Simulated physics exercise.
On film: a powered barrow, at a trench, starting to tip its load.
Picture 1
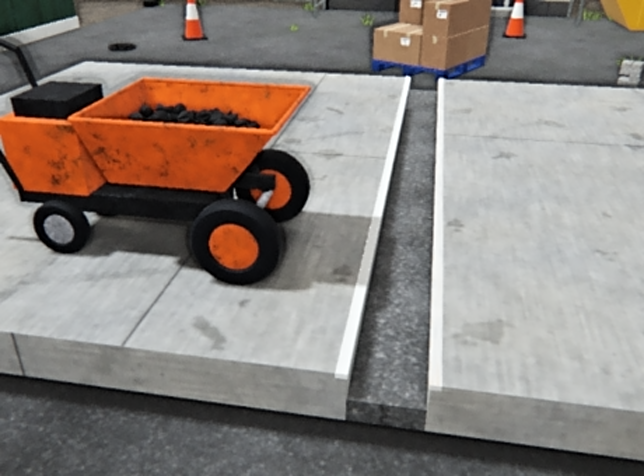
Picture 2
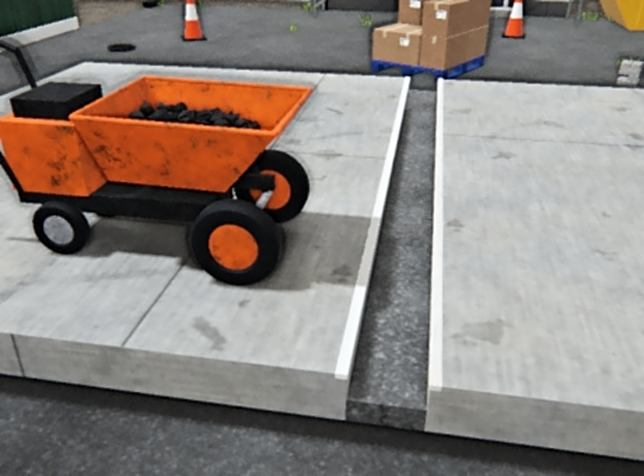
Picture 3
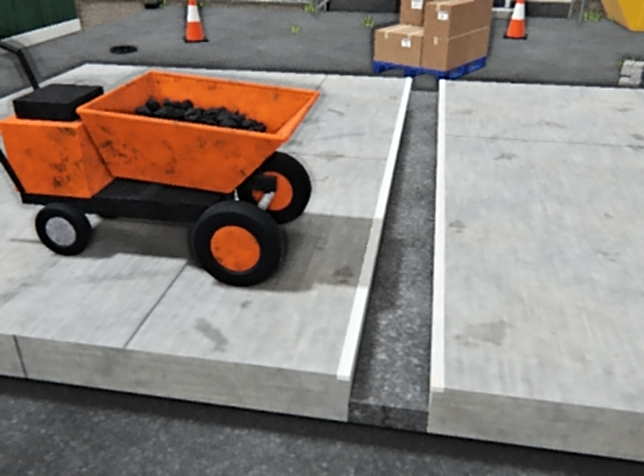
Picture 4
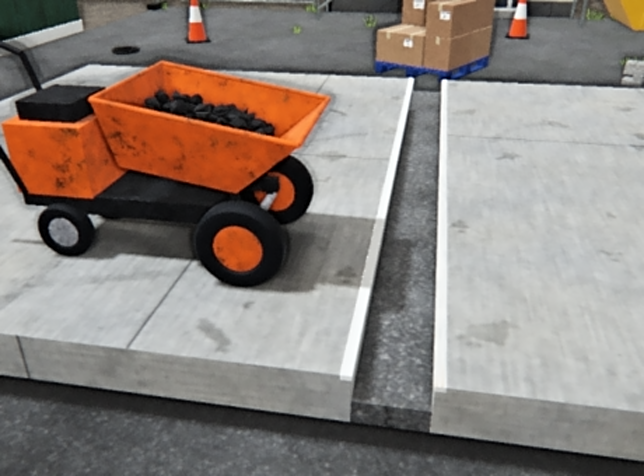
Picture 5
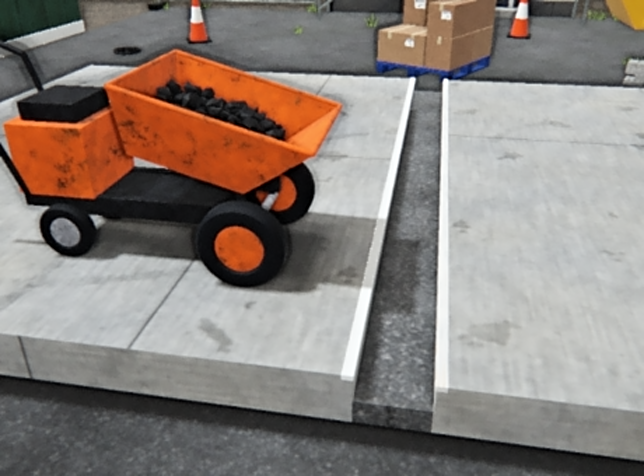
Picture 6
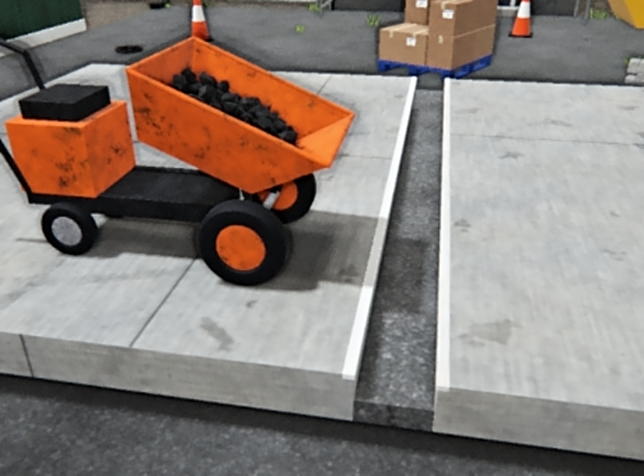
The orange skip of a powered barrow tilts forward to the right, carrying black lumps of coal.
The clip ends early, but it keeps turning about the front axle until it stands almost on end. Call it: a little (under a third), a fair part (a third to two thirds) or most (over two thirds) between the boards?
Most.
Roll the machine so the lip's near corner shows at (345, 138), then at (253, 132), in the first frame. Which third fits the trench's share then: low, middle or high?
At spot one the answer is under a third, and at spot two it is beyond two thirds.
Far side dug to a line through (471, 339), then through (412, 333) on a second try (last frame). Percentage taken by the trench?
For the first it's 90 per cent, for the second 50 per cent.
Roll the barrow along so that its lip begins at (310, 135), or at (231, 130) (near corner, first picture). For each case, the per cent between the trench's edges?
It works out to 60 per cent in the first case and 60 per cent in the second.
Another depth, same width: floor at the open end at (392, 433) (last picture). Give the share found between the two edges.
100 %.
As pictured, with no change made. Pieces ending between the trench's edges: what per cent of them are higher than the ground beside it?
My guess is some 25 per cent.
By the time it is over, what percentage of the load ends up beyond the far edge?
About 5 per cent.
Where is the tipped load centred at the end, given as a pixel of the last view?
Around (410, 271).
Soon after the last picture, skip tipped steeply; all in the skip.
A little later, skip tipped right over; about half in the skip; about half in or heaped over the trench.
Later still, skip tipped right over; about a quarter in the skip; a stray few short of the trench; most in or heaped over the trench; a small part beyond it.
At rest, skip tipped right over; a small part in the skip; a stray few short of the trench; most in or heaped over the trench; a small part beyond it.
